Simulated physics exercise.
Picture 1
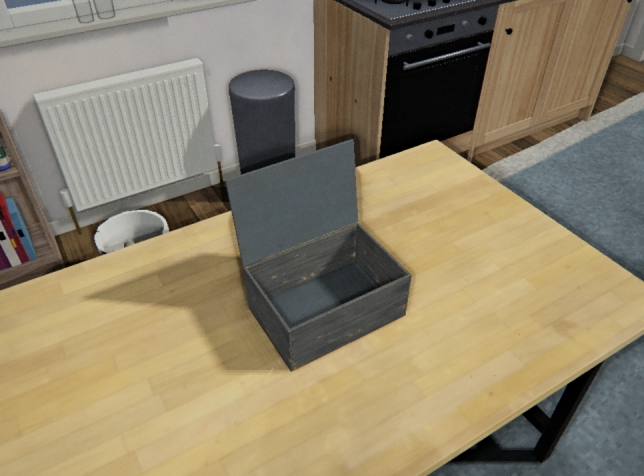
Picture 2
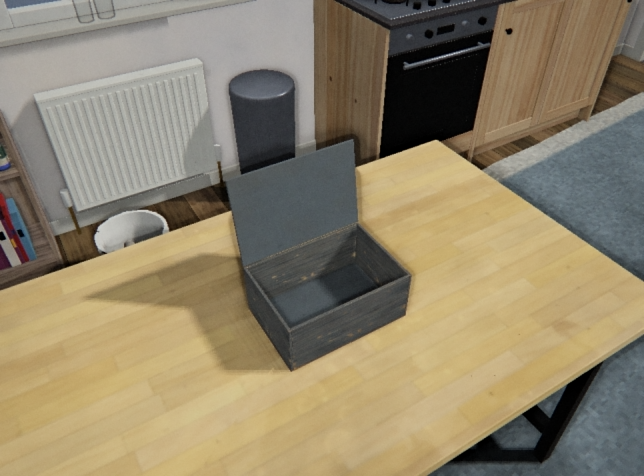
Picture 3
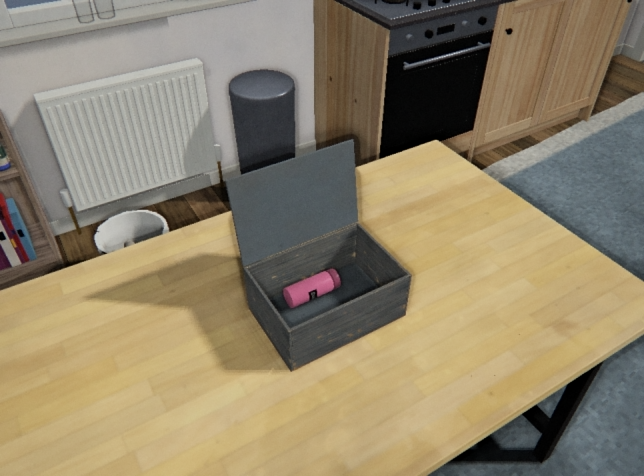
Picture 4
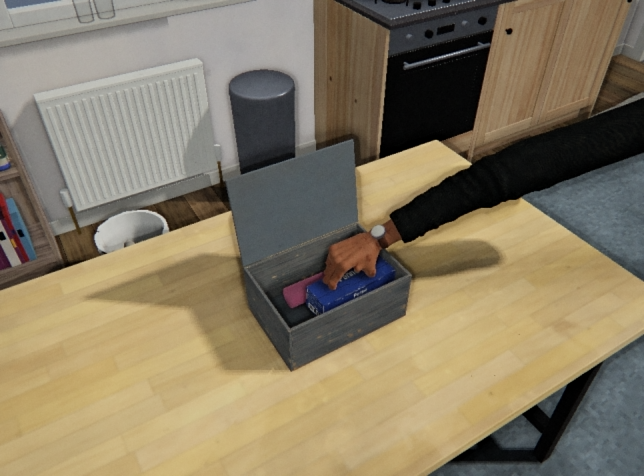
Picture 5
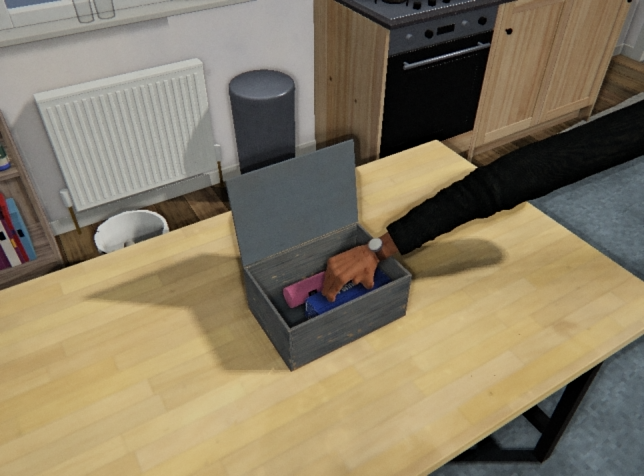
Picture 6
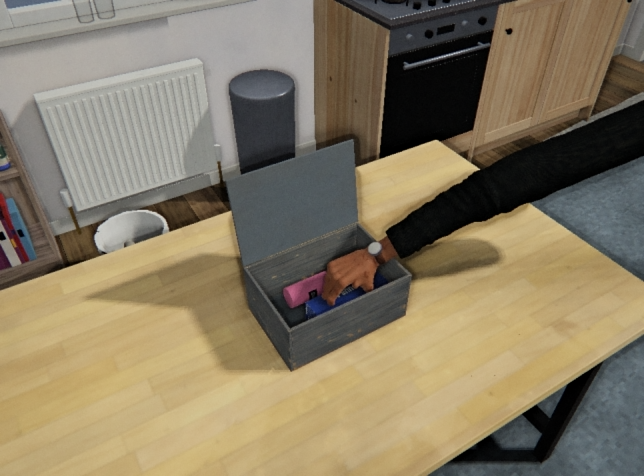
Open grey box on a wooden table, empty at first, then holding a pink shaker as a hand lowers in a blue carton.
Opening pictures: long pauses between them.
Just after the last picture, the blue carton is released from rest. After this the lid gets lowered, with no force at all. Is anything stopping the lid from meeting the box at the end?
The lid fits.
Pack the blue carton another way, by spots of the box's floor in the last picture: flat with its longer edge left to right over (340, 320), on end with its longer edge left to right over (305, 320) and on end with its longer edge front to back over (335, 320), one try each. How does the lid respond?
So: First shut tight, second open, third open.
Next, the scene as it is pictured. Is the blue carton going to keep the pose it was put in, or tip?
Observation: It keeps the set orientation.
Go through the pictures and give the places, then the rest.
In the first picture, the last thing is not in view yet.
In the second picture, the last thing is not in view yet.
In the third picture, the last thing is not in view yet; pink shaker (312, 288).
The fourth picture shows on its way; blue carton (351, 287).
The fifth picture shows on its way; pink shaker (312, 288).
The sixth picture shows put in, still held; pink shaker (312, 288).
Then, 1.40 s on from there, lid 69° above the rim.
Then, 1.90 s on from there, lid 32° above the rim.
In the end, lid shut; both unmoved. At the end, from the last picture's camera, blue carton near (349, 303).
